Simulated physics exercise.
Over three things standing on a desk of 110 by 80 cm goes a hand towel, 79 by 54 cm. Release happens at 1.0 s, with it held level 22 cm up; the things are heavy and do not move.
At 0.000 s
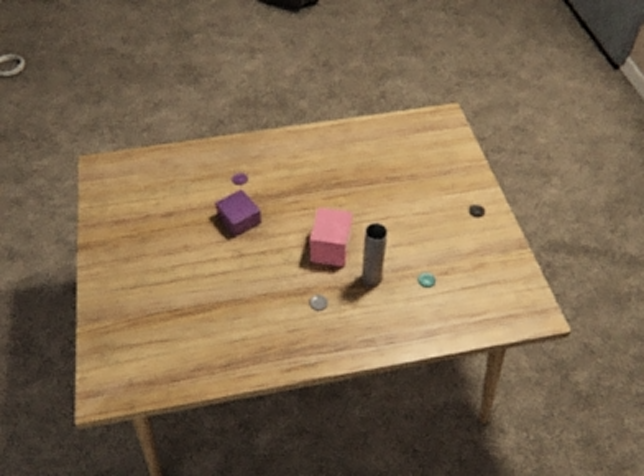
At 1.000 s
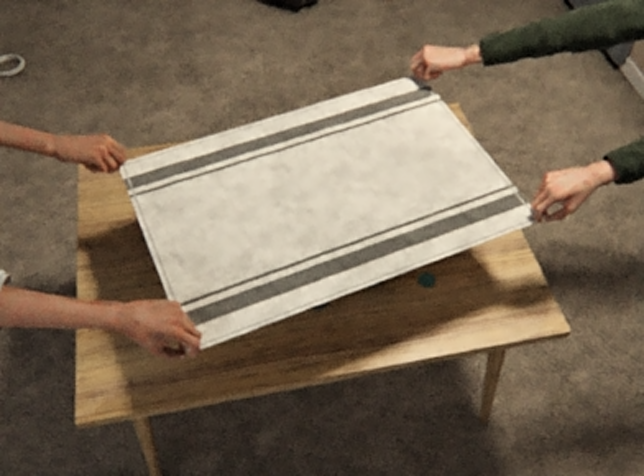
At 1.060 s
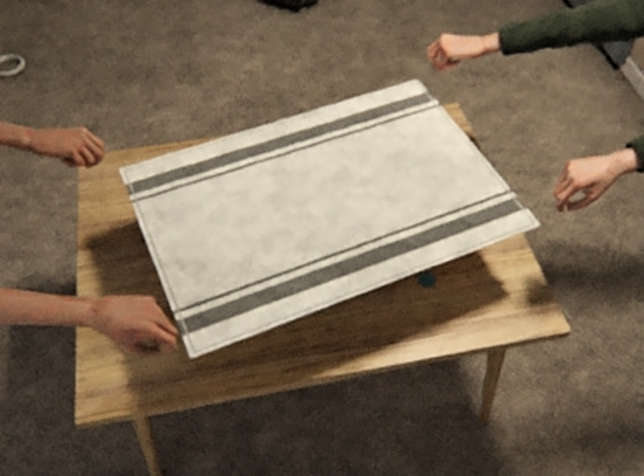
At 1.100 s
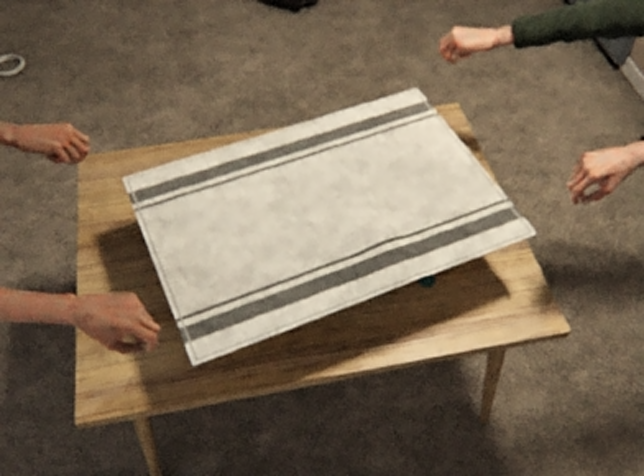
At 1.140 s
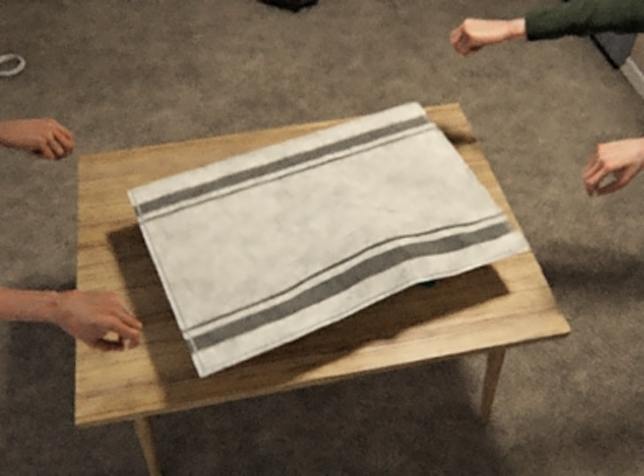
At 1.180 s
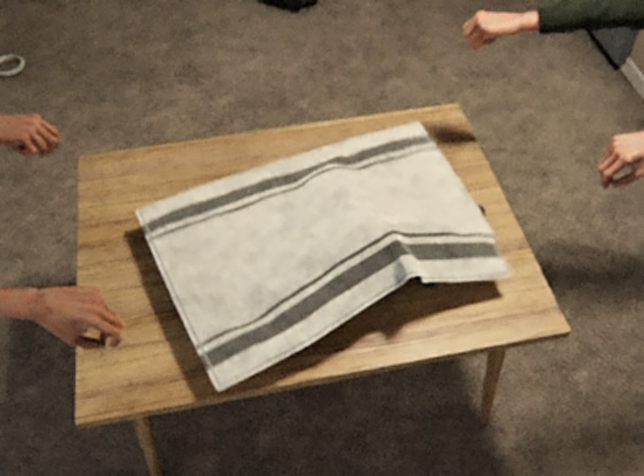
On a wooden table holding two blocks, a dark cylinder and some small discs, four hands held a striped cloth flat overhead, then let go and drew back as it sank and bent over the cylinder.
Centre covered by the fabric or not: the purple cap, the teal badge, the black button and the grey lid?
Result - purple cap: Not covered, teal badge: Covered, black button: Not covered, grey lid: Covered.
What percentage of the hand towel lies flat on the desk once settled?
Portion on top, approx.: 35 %.
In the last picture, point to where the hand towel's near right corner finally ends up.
In the final picture you'd find it somewhere near (461, 316).
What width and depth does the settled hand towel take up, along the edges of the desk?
Width about 76 centimetres, depth about 64 centimetres.
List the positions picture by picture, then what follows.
In the first picture, purple cap (240, 178); teal badge (427, 279); black button (477, 210); grey lid (319, 302); purple block (238, 206), 5 cm tall; grey cup (376, 231), 18 cm tall; pink box (331, 225), 9 cm tall.
In the second picture, hand towel corners (190, 353) (118, 164) (419, 75) (542, 220); highest point 22 cm, lowest 22 cm.
In the third picture, hand towel corners (191, 358) (120, 170); highest point 20 cm, lowest 20 cm.
In the fourth picture, hand towel corners (193, 366) (123, 179); highest point 19 cm, lowest 17 cm.
In the fifth picture, hand towel corners (201, 377) (128, 192); highest point 19 cm, lowest 13 cm.
In the sixth picture, hand towel corners (218, 391) (136, 211) (419, 124) (511, 277); highest point 19 cm, lowest 6 cm.
After 1.4 s, 35 % of it is down, spanning 75 by 63 cm, above teal badge, grey lid.
After 1.5 s, 35 % of it is down, spanning 75 by 63 cm, above teal badge, grey lid.
After 1.7 s, 35 % of it is down, spanning 75 by 63 cm, above teal badge, grey lid.
After 1.9 s, 35 % of it is down, spanning 75 by 63 cm, above teal badge, grey lid.
After 2.7 s, 35 % of it is down, spanning 75 by 63 cm, above teal badge, grey lid.
